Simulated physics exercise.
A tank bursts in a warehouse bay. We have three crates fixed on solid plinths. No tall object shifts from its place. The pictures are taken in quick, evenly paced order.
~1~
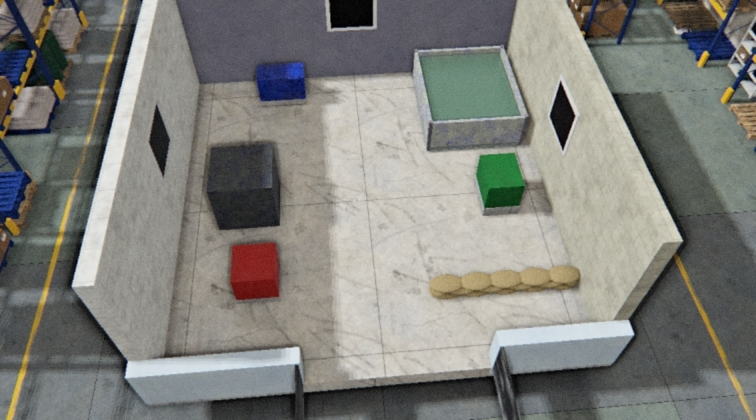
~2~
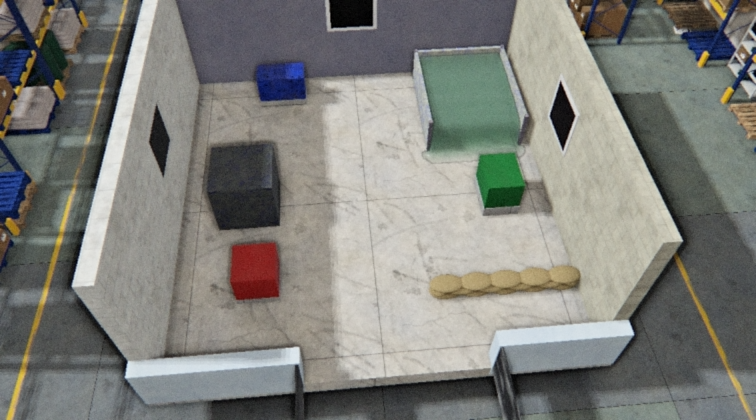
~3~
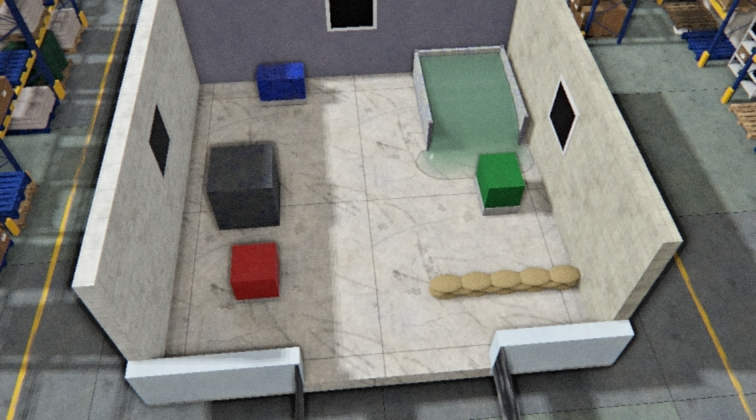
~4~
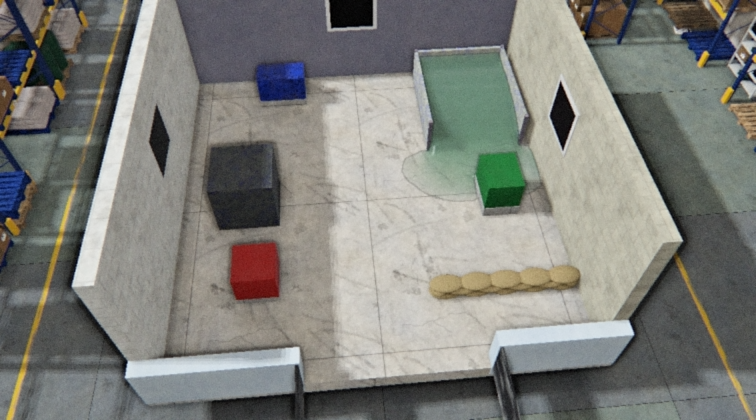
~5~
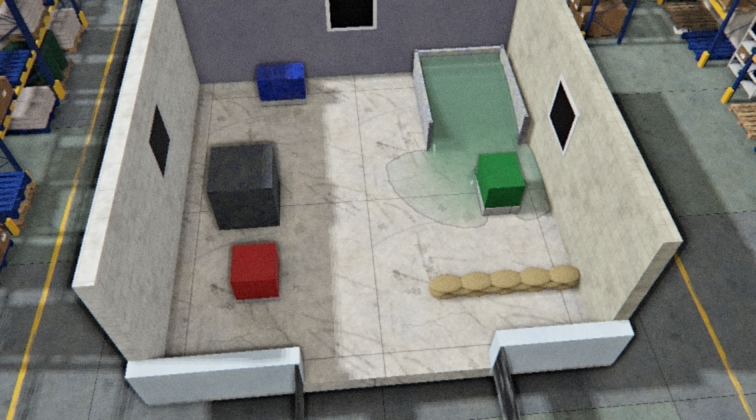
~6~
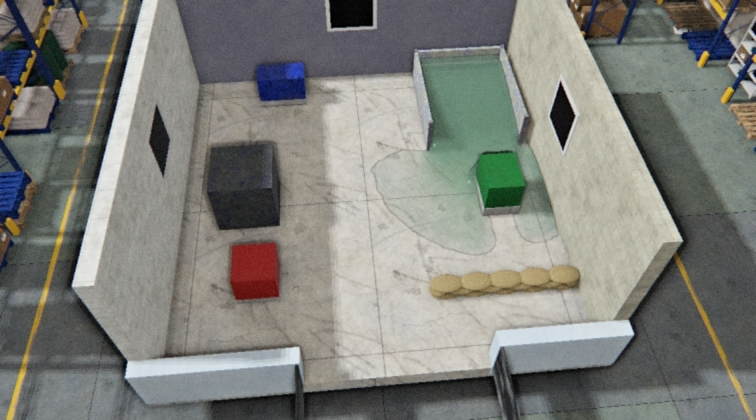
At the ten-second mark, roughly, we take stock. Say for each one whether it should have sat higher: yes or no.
Blue crate - no; green crate - yes; red crate - yes.
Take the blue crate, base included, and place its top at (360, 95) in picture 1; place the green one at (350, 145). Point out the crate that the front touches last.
Last: The blue one.
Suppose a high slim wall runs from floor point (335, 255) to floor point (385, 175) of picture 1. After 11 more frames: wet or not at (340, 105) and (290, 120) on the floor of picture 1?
As listed: Clear, not flooded.
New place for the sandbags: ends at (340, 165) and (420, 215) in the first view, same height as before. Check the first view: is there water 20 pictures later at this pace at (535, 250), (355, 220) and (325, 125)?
The spots turn out swamped, unflooded and swamped, in that sequence.
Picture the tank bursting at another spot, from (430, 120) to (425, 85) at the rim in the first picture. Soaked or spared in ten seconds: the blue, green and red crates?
Blue: Flooded, green: Clear, red: Flooded.
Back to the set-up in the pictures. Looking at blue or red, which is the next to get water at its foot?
The red crate.
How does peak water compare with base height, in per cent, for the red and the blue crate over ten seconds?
I'd say 240 per cent for the first one and 60 per cent for the second.
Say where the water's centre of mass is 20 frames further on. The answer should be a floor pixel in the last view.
I'd put my finger on (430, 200).
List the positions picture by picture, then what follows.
The tank at (468, 86) is whole and still, in the first picture.
The front is at (425, 153), out from the gap at (475, 137), in the second picture.
The front is at (420, 163), out from the gap at (475, 139), in the third picture.
The front is at (414, 180), out from the gap at (475, 140), in the fourth picture.
The front is at (441, 219), out from the gap at (475, 140), in the fifth picture.
The front is at (475, 251), out from the gap at (475, 140), in the sixth picture.
A moment on, water covers 25 % of the floor; the blue crate not reached, the green crate water round its plinth, the red crate not reached.
Next, water covers 40 % of the floor; the blue crate not reached, the green crate water round its plinth, the red crate not reached.
Then, water covers 55 % of the floor; the blue crate not reached, the green crate water round its plinth, the red crate water round its plinth.
Later, water covers 75 % of the floor; the blue crate water round its plinth, the green crate water round its plinth, the red crate water round its plinth.
In the end, water covers 90 % of the floor; the blue crate stayed above the water, the green crate was topped, the red crate was topped.
